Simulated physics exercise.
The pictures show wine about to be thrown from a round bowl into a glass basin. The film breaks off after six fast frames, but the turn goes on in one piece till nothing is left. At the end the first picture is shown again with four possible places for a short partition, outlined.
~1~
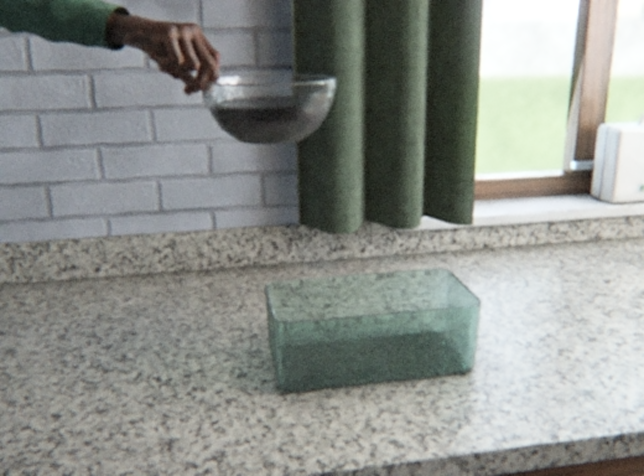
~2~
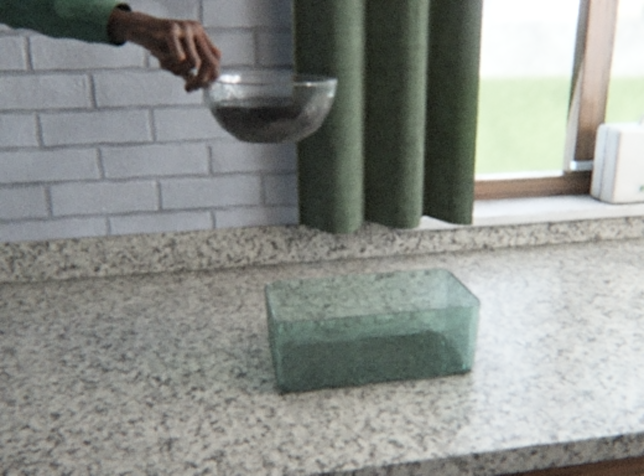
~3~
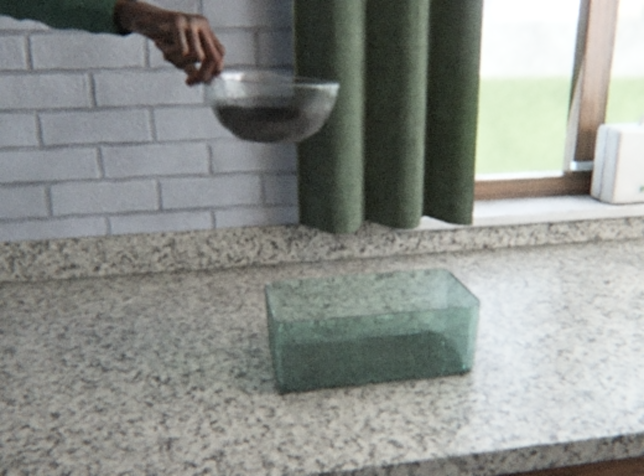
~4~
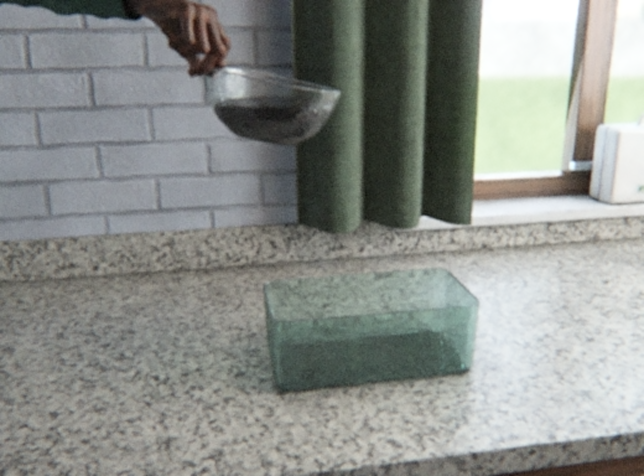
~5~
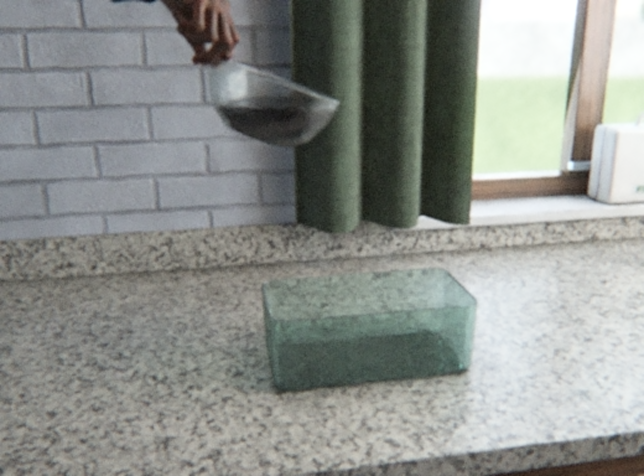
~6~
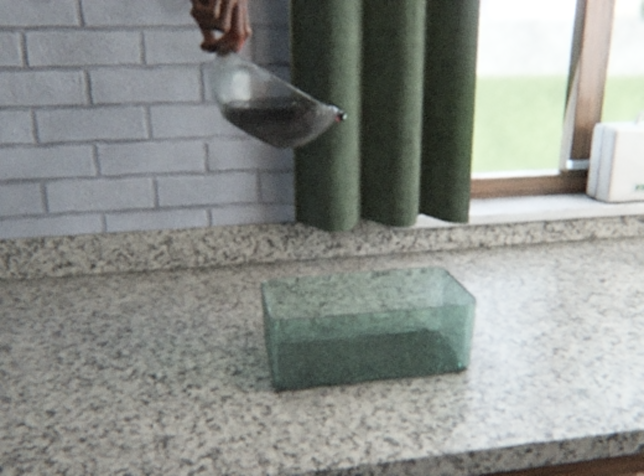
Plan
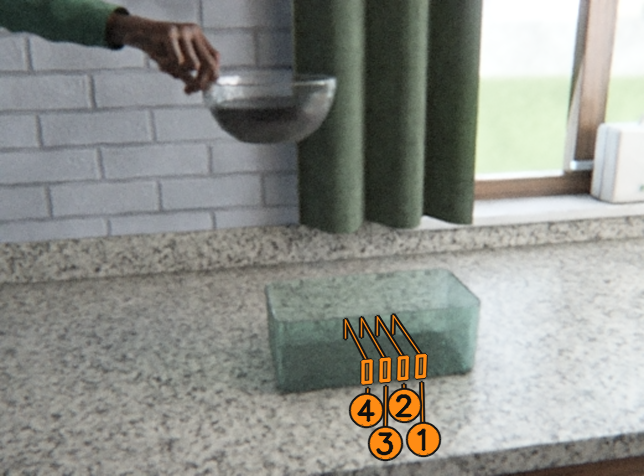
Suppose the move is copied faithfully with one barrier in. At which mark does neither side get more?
Take 2.
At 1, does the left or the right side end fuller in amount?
The left one.
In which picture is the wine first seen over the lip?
Picture 6.
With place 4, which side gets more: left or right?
More ends on the right.
On the marked copy, 1 at (421, 382); 2 at (403, 384); 3 at (385, 386); 4 at (367, 388).
If 1 is chosen, about 75 % ends left of the wall and 21 % right of it; 4 % is lost outside.
If 2 is chosen, about 46 % ends left of the wall and 50 % right of it; 3 % is lost outside.
If 3 is chosen, about 29 % ends left of the wall and 69 % right of it; 3 % is lost outside.
If 4 is chosen, about 15 % ends left of the wall and 82 % right of it; 3 % is lost outside.
